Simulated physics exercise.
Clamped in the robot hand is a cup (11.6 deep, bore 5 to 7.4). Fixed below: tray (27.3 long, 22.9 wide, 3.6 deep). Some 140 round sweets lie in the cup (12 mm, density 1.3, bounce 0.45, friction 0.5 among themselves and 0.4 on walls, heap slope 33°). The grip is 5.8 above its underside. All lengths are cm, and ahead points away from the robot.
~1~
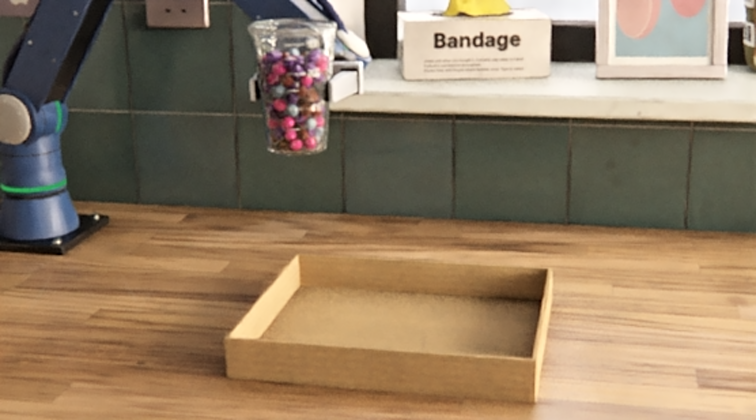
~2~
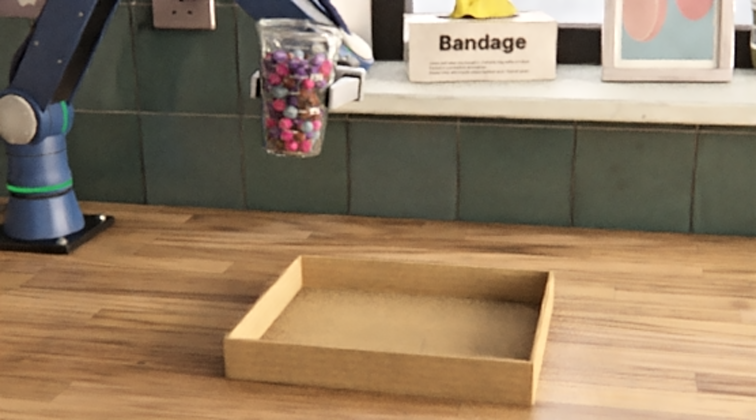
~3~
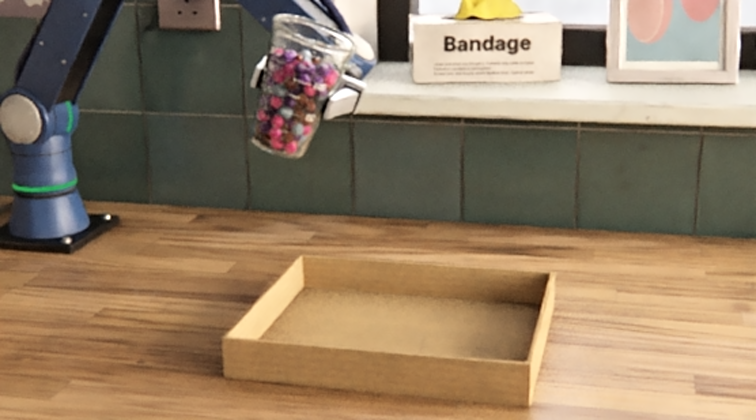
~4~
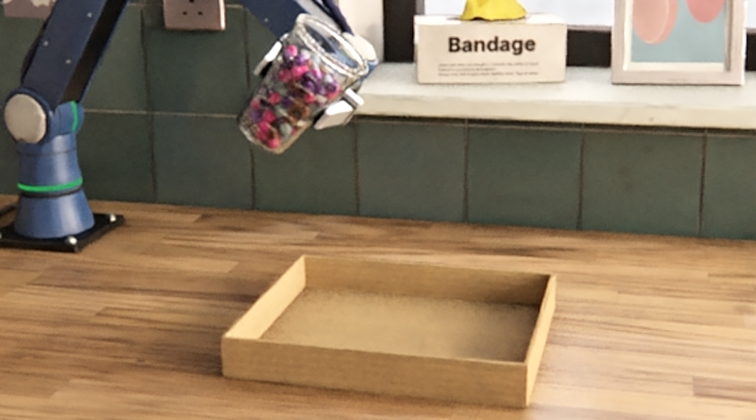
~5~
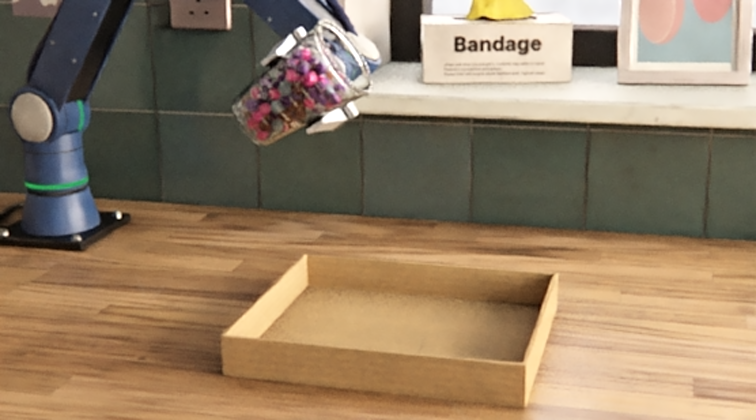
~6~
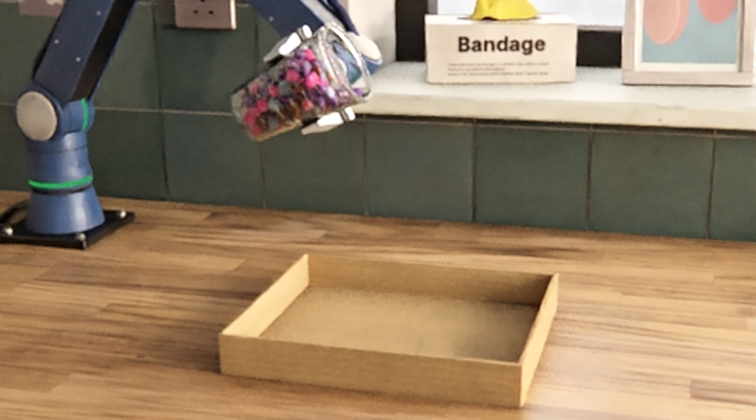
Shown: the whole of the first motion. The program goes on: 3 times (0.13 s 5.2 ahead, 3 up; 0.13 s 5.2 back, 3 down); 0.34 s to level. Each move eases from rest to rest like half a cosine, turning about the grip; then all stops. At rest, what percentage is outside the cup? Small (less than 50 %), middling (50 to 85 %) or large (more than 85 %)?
Answer: Middling; 50 to 85 % of the round sweets finish outside the cup.
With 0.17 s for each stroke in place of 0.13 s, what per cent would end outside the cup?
Then about 40 per cent.
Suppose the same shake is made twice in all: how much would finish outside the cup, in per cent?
Then about 60 per cent.
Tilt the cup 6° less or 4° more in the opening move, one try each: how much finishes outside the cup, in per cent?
Some 55 and 75 per cent.
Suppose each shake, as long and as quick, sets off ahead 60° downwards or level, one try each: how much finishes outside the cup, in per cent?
Some 5 and 50 per cent.
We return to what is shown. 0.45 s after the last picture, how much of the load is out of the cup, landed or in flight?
Some 50 per cent.
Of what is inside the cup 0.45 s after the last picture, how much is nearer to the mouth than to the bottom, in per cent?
Roughly 75 per cent.
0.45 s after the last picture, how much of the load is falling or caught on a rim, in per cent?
Some 1 per cent.
Then, 0.45 s after the last picture, tilted 62° forward, highest piece 28 above the table; 71 in the cup, 68 in the tray, 1 on the table or floor, 2 in flight or on a rim.
Then, 0.90 s after the last picture, tilted 46° forward, highest piece 25 above the table; 85 in the tray, 47 in the cup, 5 on the table or floor, 5 in flight or on a rim.
Then, 1.32 s after the last picture, level, highest piece 25 above the table; 89 in the tray, 47 in the cup, 6 on the table or floor.
Then, 2.37 s after the last picture, level, highest piece 25 above the table; 89 in the tray, 47 in the cup, 6 on the table or floor.
Final count, 89 in the tray, 47 in the cup, 6 on the table or floor. That is 67 % outside the cup.
